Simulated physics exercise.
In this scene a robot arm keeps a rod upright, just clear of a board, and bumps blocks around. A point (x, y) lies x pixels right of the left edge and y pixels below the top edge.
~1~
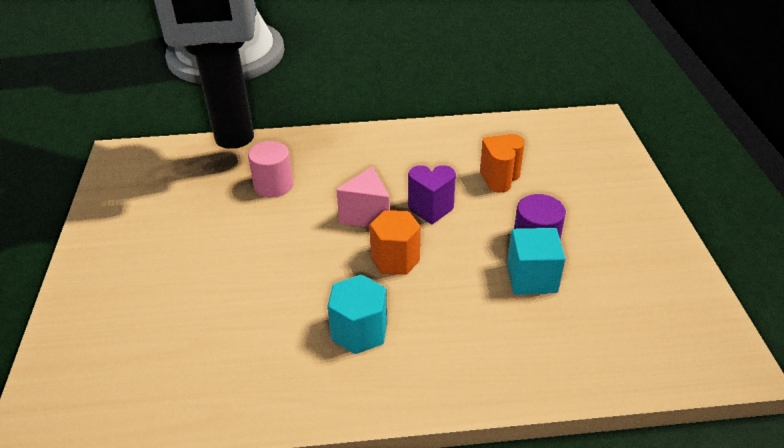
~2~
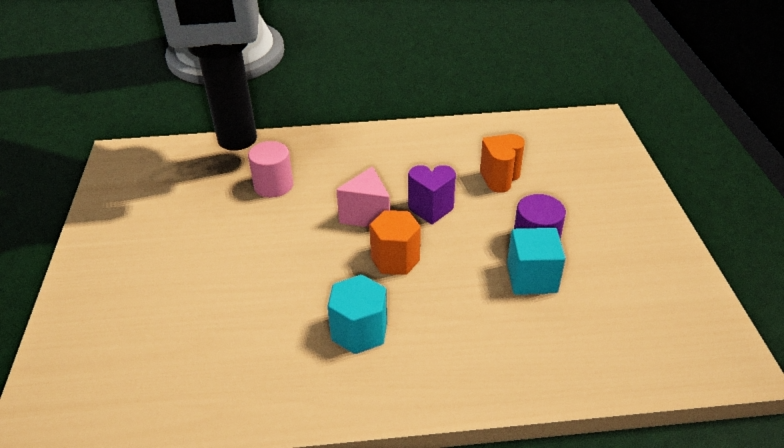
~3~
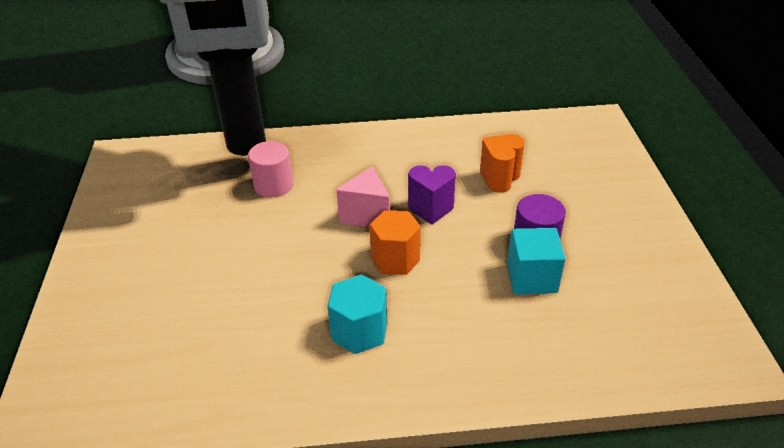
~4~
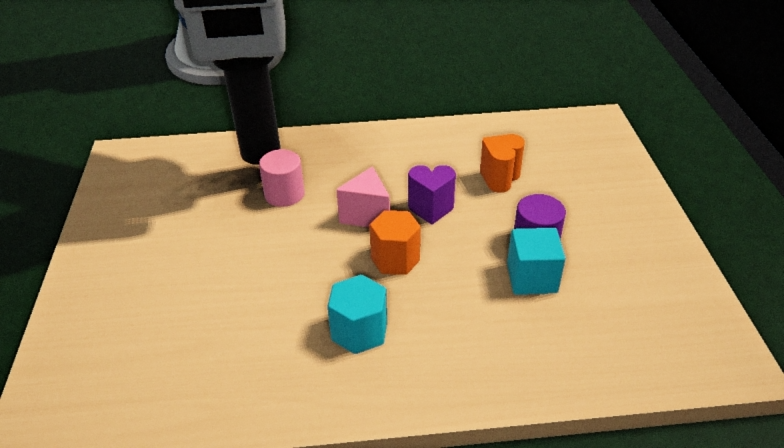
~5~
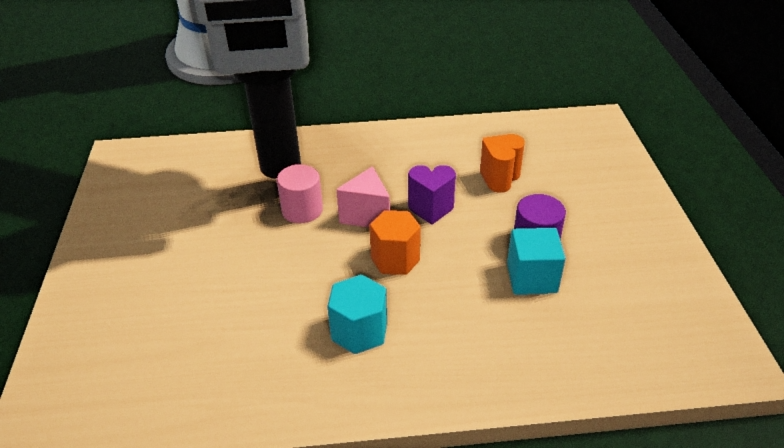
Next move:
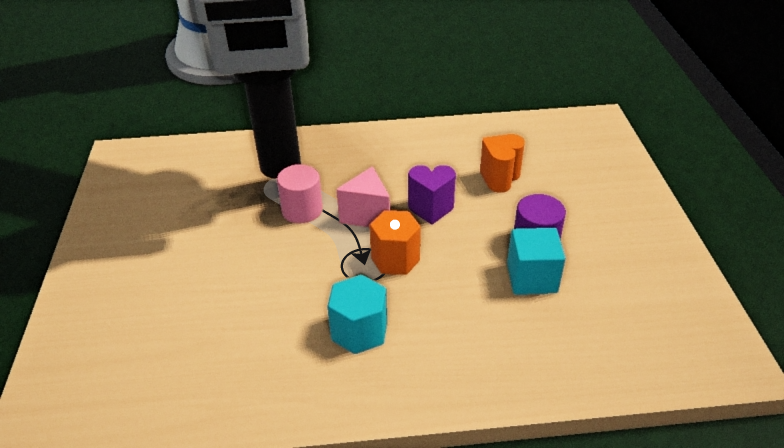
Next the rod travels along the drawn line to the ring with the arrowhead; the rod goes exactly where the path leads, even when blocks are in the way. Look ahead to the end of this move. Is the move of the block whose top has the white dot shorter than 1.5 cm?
Short answer: No.
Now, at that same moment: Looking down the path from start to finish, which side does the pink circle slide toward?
It's set to shift right.
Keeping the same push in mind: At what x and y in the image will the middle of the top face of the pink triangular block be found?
Pixel (389, 190).
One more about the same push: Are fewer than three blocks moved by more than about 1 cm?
Final answer: No.
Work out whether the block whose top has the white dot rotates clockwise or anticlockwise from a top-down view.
The block whose top has the white dot rotates counterclockwise.
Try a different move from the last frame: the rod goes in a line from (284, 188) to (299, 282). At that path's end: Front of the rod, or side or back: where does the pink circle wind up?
Slid off.
Drawn move, from (284, 188) via (318, 208) and (351, 231), ending at (365, 265); the dot is on the orange hexagon.
The first path, step by step. One third of the way, rod (315, 186); pink circle (322, 201).
Two thirds of the way, rod (350, 209); pink circle (336, 227); pink triangular block (387, 190), turned 60° anticlockwise.
At the end, rod (363, 243); pink circle (329, 257); turquoise hexagon still; pink triangular block (389, 190), turned 60° anticlockwise; orange hexagon (410, 236), turned 35° anticlockwise.
